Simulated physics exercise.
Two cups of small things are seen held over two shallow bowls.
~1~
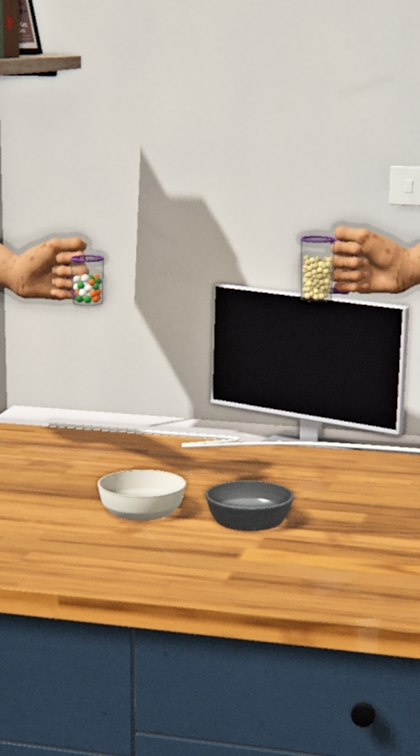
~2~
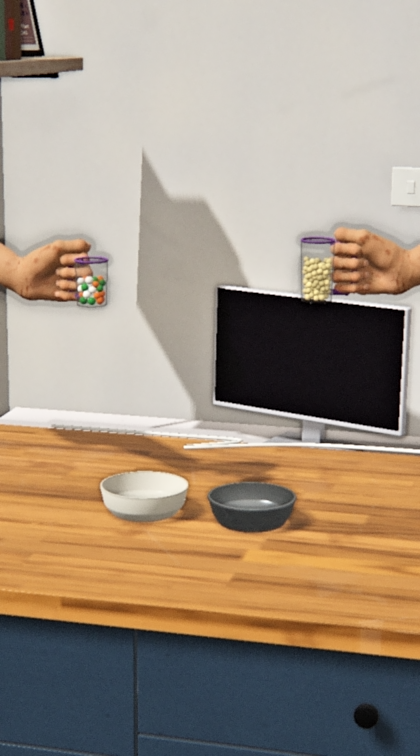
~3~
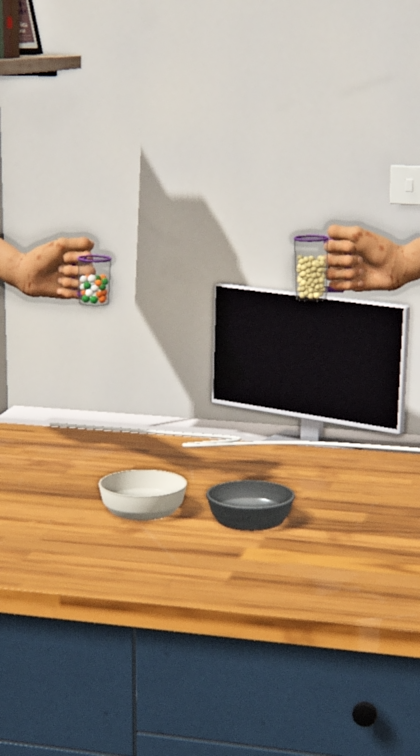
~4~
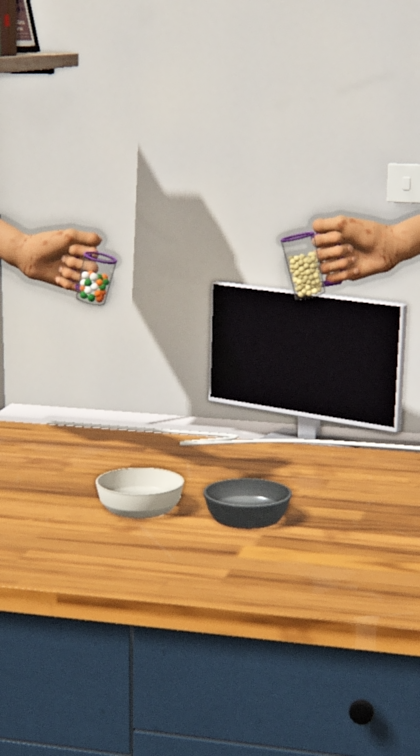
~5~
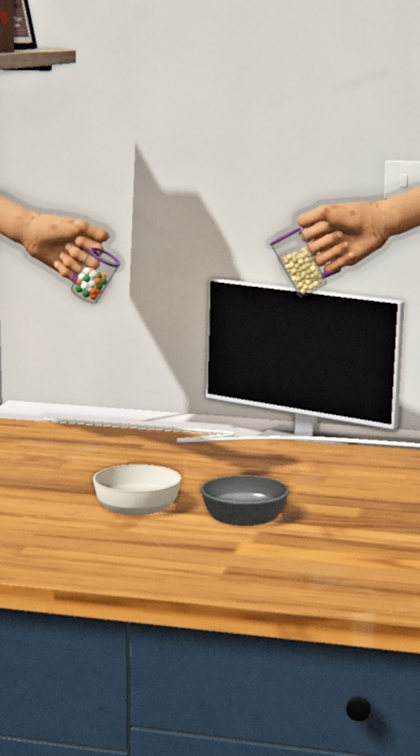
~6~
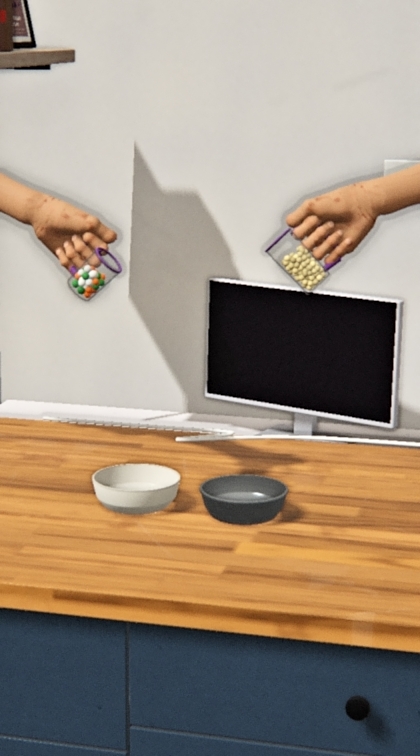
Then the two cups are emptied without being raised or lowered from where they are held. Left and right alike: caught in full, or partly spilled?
At the end, on the left the dish ends up short. Right ends up short.
Then, 0.31 s later than the last frame, left, every one still in the cup; right, every one still in the cup.
Then, 0.64 s later than the last frame, left, the larger part still in the cup, about a tenth in the air; right, almost all still in the cup, just a few in the air.
Then, 1.03 s later than the last frame, left, roughly half in the dish, roughly half in the air; right, roughly a quarter still in the cup, roughly a quarter in the dish, roughly two thirds in the air.
When it is over, left, the larger part in the dish, roughly a quarter outside the dish; right, almost all in the dish, about a tenth outside the dish.
